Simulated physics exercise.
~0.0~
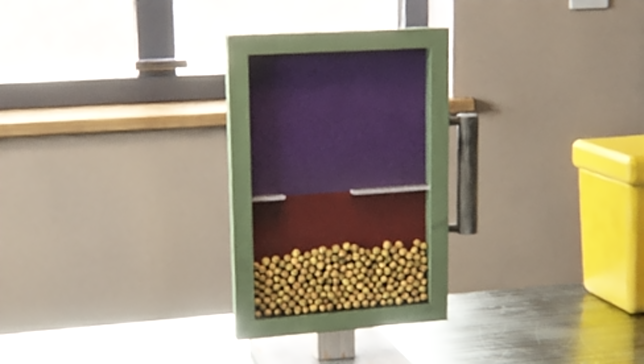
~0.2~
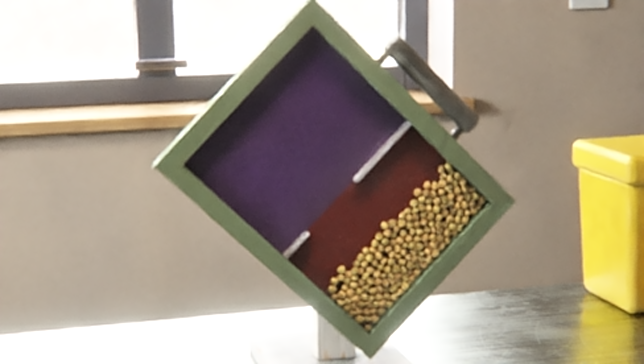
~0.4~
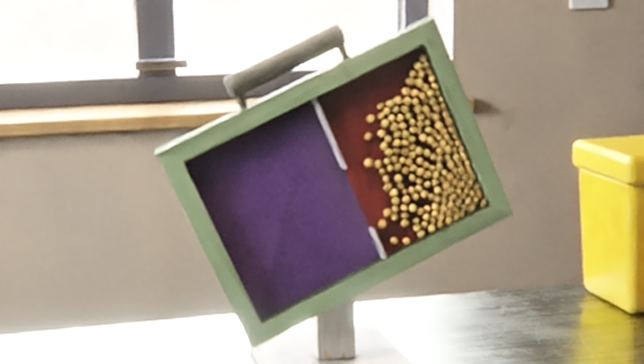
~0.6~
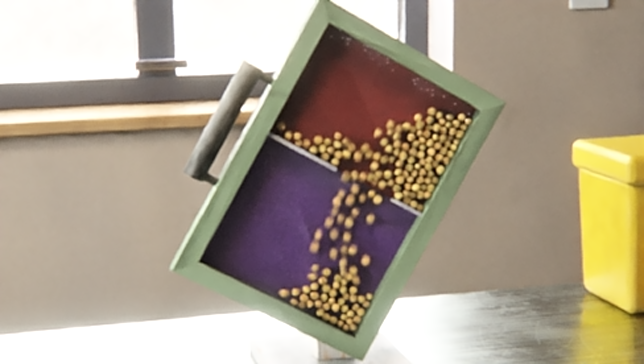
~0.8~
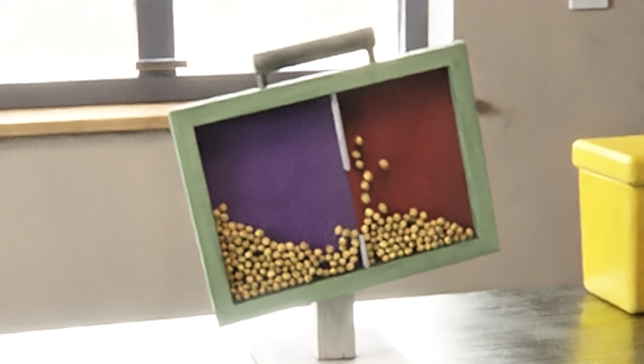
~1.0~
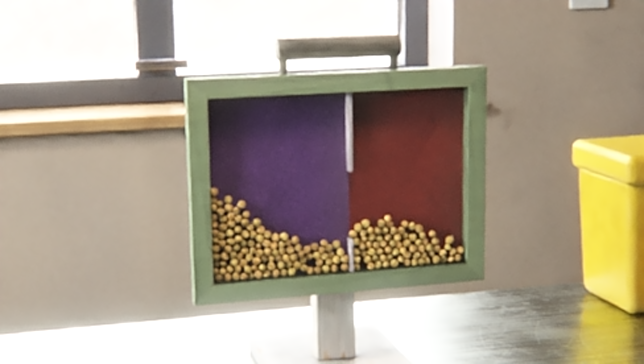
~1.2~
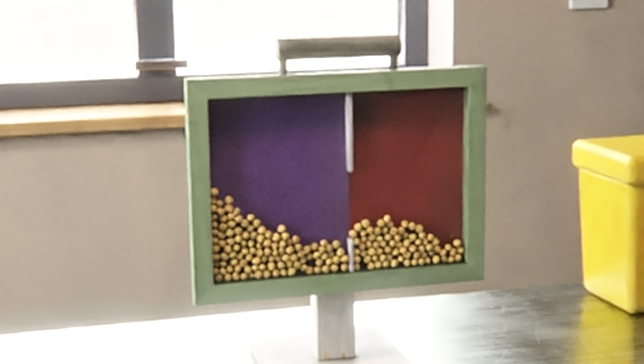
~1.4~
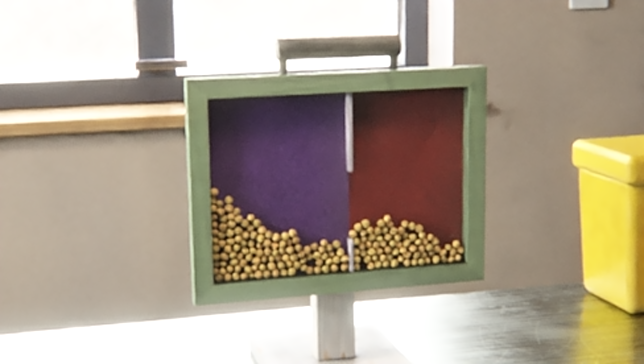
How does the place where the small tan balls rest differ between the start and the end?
At the start they all lay in the red section at the bottom of the upright box. At the end they rested a little higher up in view, along the bottom of the sideways box, split between the purple section on the left and the red one on the right.
